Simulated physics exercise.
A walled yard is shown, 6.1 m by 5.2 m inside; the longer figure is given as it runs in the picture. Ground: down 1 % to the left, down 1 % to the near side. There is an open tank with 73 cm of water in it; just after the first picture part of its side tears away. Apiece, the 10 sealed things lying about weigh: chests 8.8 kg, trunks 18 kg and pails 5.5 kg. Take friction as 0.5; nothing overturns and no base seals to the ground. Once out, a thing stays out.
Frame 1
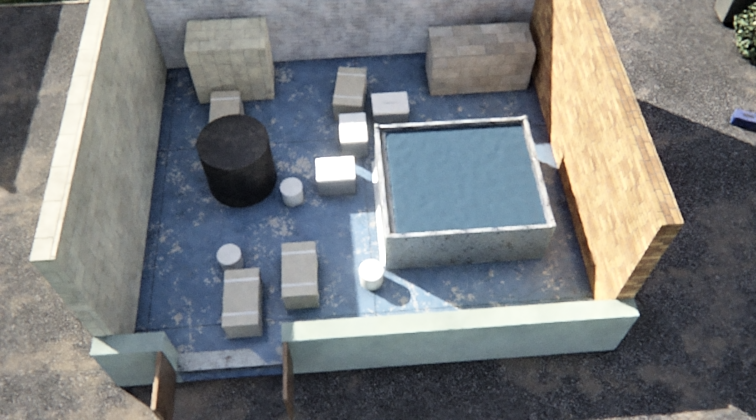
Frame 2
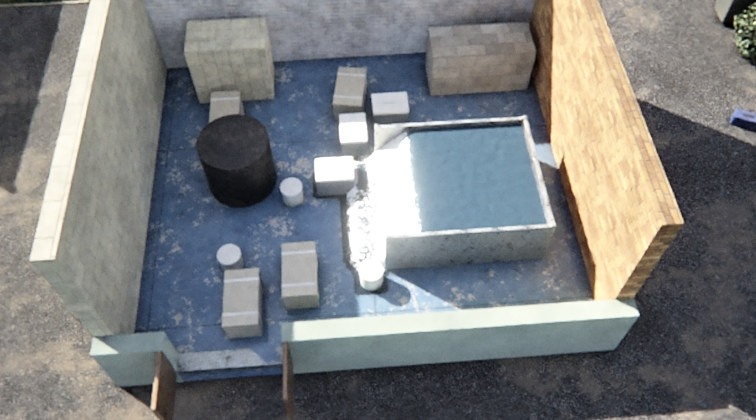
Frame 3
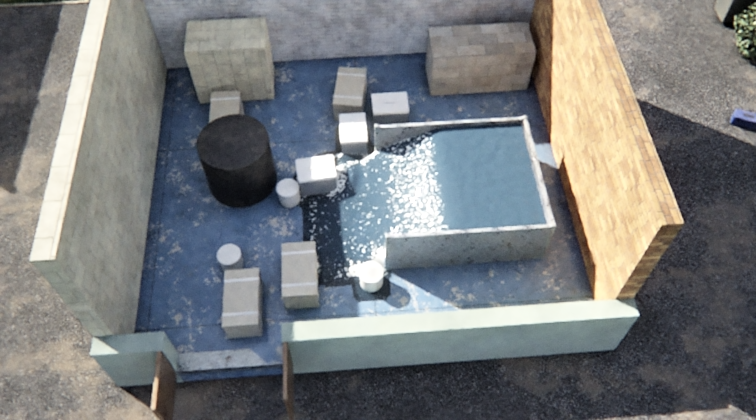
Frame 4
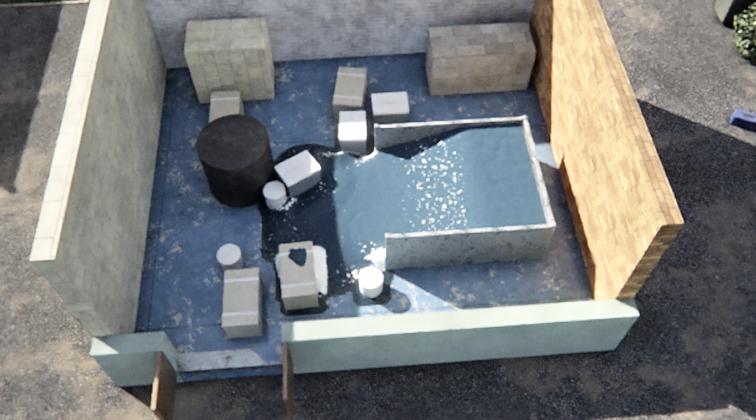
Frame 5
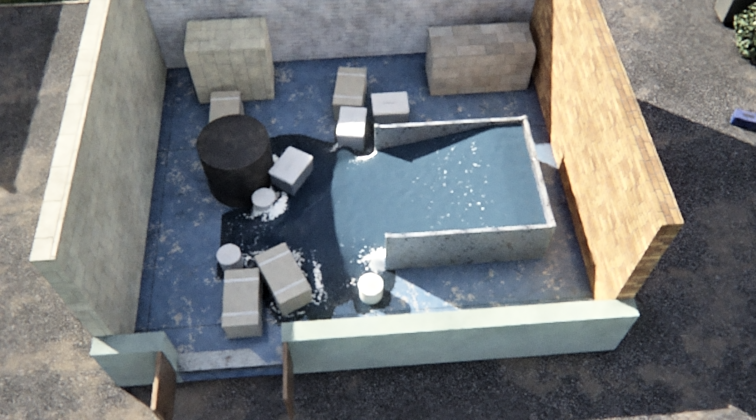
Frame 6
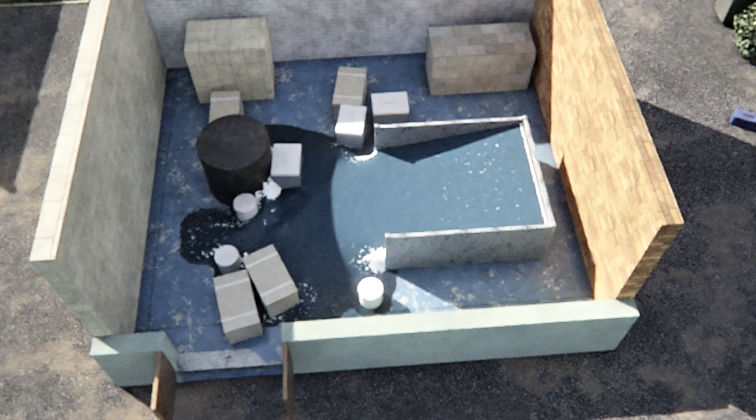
In the video, water pours from the opened left side of a raised tank in a walled yard and spreads leftward across the blue floor, shifting and turning several pale boxes and small white cylinders near a large black cylinder.
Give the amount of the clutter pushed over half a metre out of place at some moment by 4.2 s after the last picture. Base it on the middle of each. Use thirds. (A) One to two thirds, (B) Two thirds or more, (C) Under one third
A.
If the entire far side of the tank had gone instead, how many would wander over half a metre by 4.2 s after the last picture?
The answer would then be 8.
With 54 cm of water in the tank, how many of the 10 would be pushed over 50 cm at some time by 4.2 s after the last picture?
Count under that change: 6.
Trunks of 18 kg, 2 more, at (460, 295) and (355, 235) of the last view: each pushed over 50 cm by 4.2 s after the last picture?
Result in order: Not exceeded; exceeded.
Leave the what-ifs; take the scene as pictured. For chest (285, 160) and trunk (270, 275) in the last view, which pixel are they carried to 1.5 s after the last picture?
(293, 61) and (172, 283), roughly.
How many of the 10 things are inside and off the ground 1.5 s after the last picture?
It comes to 5 of them.
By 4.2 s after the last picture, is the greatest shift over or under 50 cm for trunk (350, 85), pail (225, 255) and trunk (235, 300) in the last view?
The first is inside the limit, the second beyond the limit, and the third beyond the limit.
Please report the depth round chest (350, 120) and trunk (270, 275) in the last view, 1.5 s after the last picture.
Depths: Near 2 cm, then near 29 cm.
Then, 0.4 s after the last picture 4 of 10 are over 50 cm from their spots; 2 afloat.
Then, 1.5 s after the last picture 6 of 10 are over 50 cm from their spots; 5 afloat.
Then, 2.8 s after the last picture 5 of 10 are over 50 cm from their spots; 5 afloat.
Then, 4.2 s after the last picture 5 of 10 are over 50 cm from their spots, and 6 have been at some point; 5 afloat.
